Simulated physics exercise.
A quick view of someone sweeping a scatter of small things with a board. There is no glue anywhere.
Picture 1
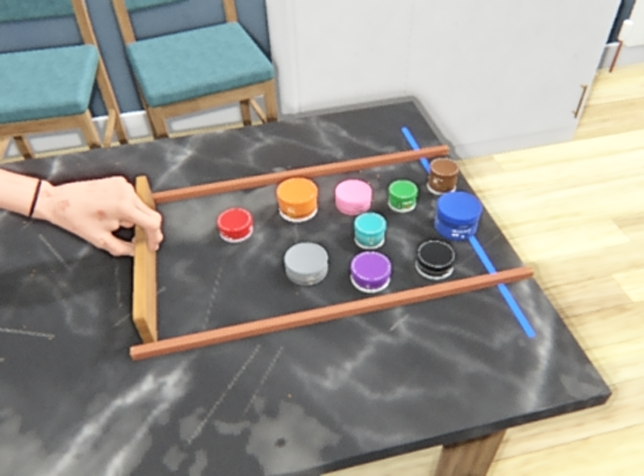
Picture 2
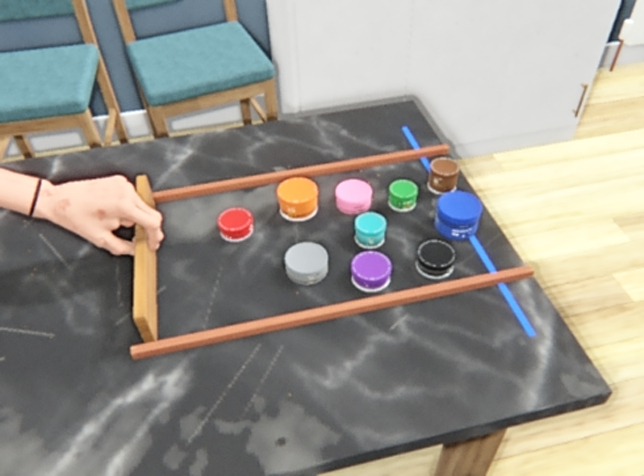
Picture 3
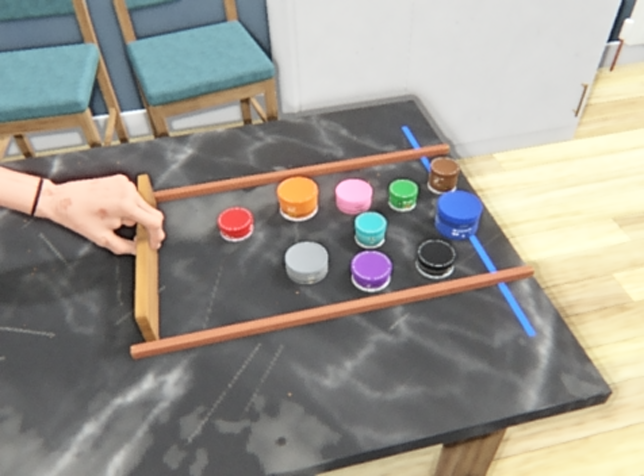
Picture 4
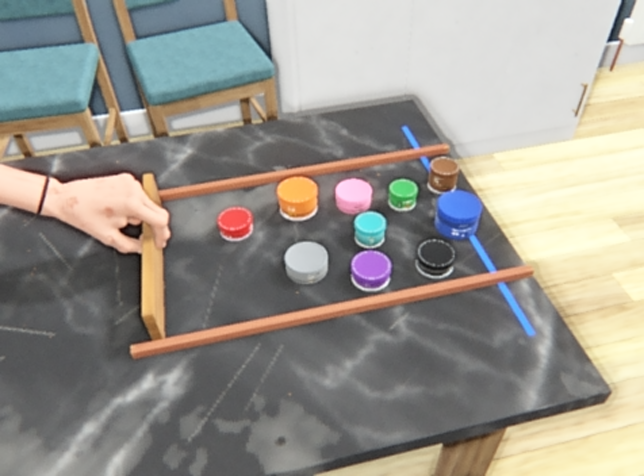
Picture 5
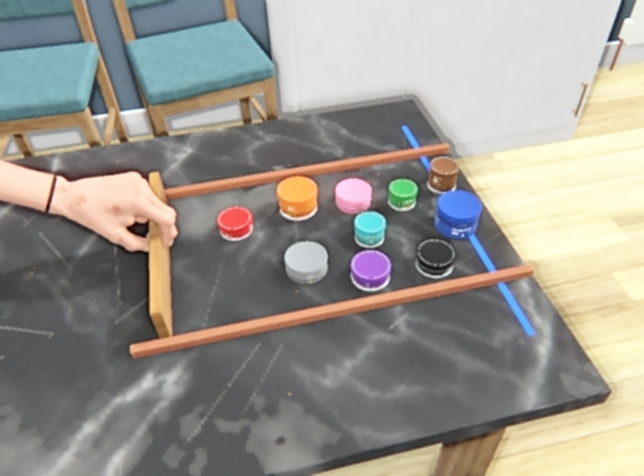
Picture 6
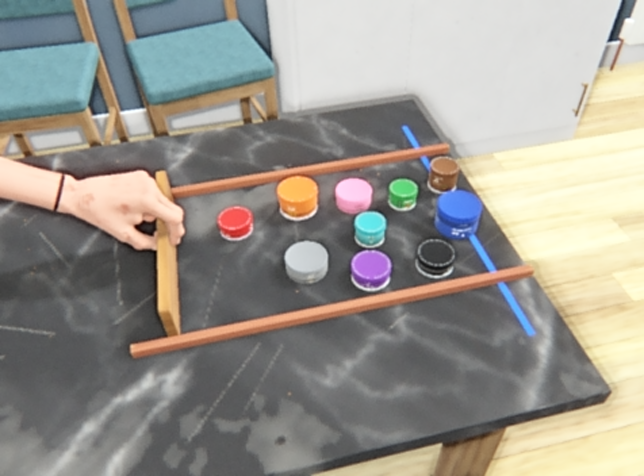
On a dark marbled table, a hand held a wooden board upright between two reddish rails, then slid it slightly to the right toward the scattered colourful little pots, which stayed still.
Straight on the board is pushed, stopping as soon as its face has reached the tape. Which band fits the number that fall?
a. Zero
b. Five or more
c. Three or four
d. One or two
(b) Five or more.
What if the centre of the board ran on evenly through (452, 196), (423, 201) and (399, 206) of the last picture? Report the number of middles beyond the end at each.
It would be 5, 1 and 0.
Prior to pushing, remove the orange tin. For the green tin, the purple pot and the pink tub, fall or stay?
Green tin: Over the edge; purple pot: Still there; pink tub: Still there.
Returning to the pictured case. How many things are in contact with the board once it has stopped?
So the total is 5.
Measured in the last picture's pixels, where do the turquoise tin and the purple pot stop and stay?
Roughly (472, 204) for the first and roughly (507, 254) for the second.
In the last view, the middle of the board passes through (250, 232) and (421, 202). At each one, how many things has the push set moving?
The count is 1 at the first point and 10 at the second.
Soon after, none off yet; brown pot at rest near (443, 175); blue tub at rest near (457, 215); green tin at rest near (403, 195).
Then, none off yet; brown pot at rest near (443, 175); blue tub at rest near (457, 215); green tin moved about its own width near (434, 199).
By the end, the number that fall off is five or more; fallen, pink tub, black tin, green tin, blue tub and brown pot.
